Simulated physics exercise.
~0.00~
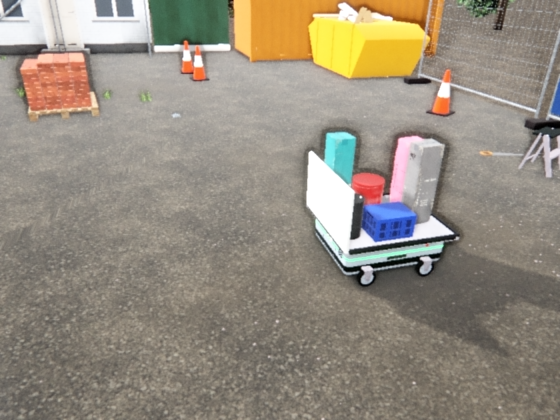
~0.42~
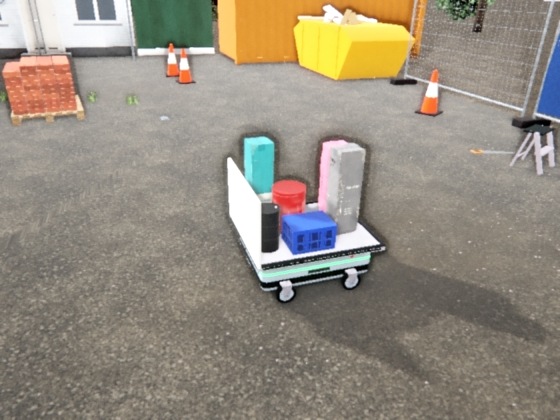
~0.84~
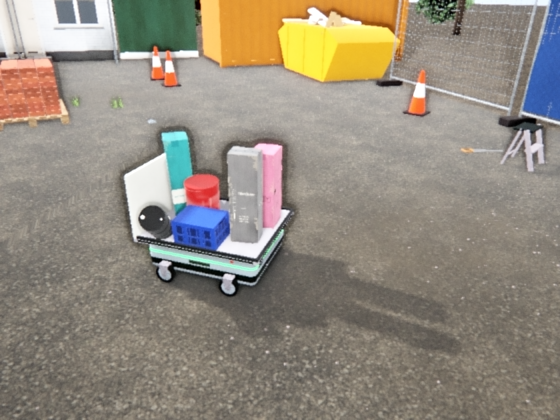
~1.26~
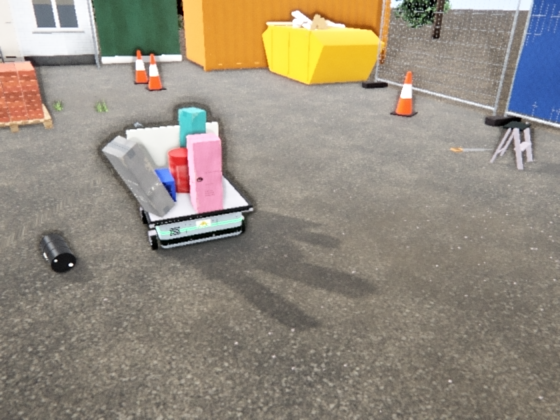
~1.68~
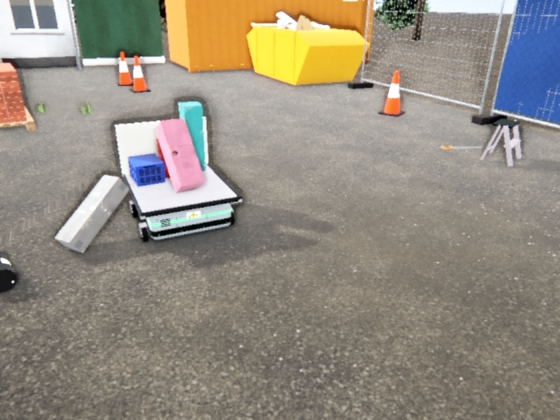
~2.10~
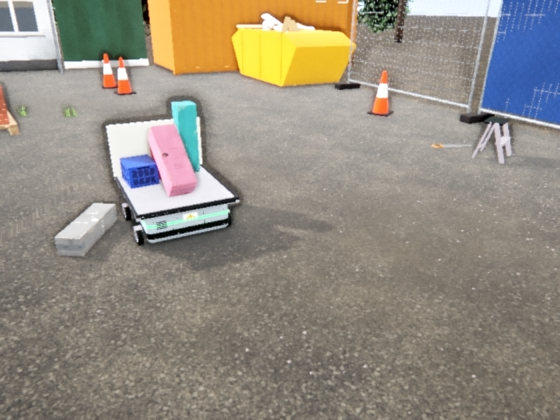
To begin with, a low cart with a tall white board rolls left across a paved yard, carrying a blue crate, a red pail, a black canister and upright turquoise, pink and grey boxes. As it starts to turn, the canister tips over near the board. The cart swings further around, the canister lies on the ground to the left, and the grey box leans out over the side. The grey box then drops off beside the cart while the pink box tilts back. Finally, the grey box lies flat on the ground, with the pink box still leaning aboard near the blue crate and standing turquoise box.
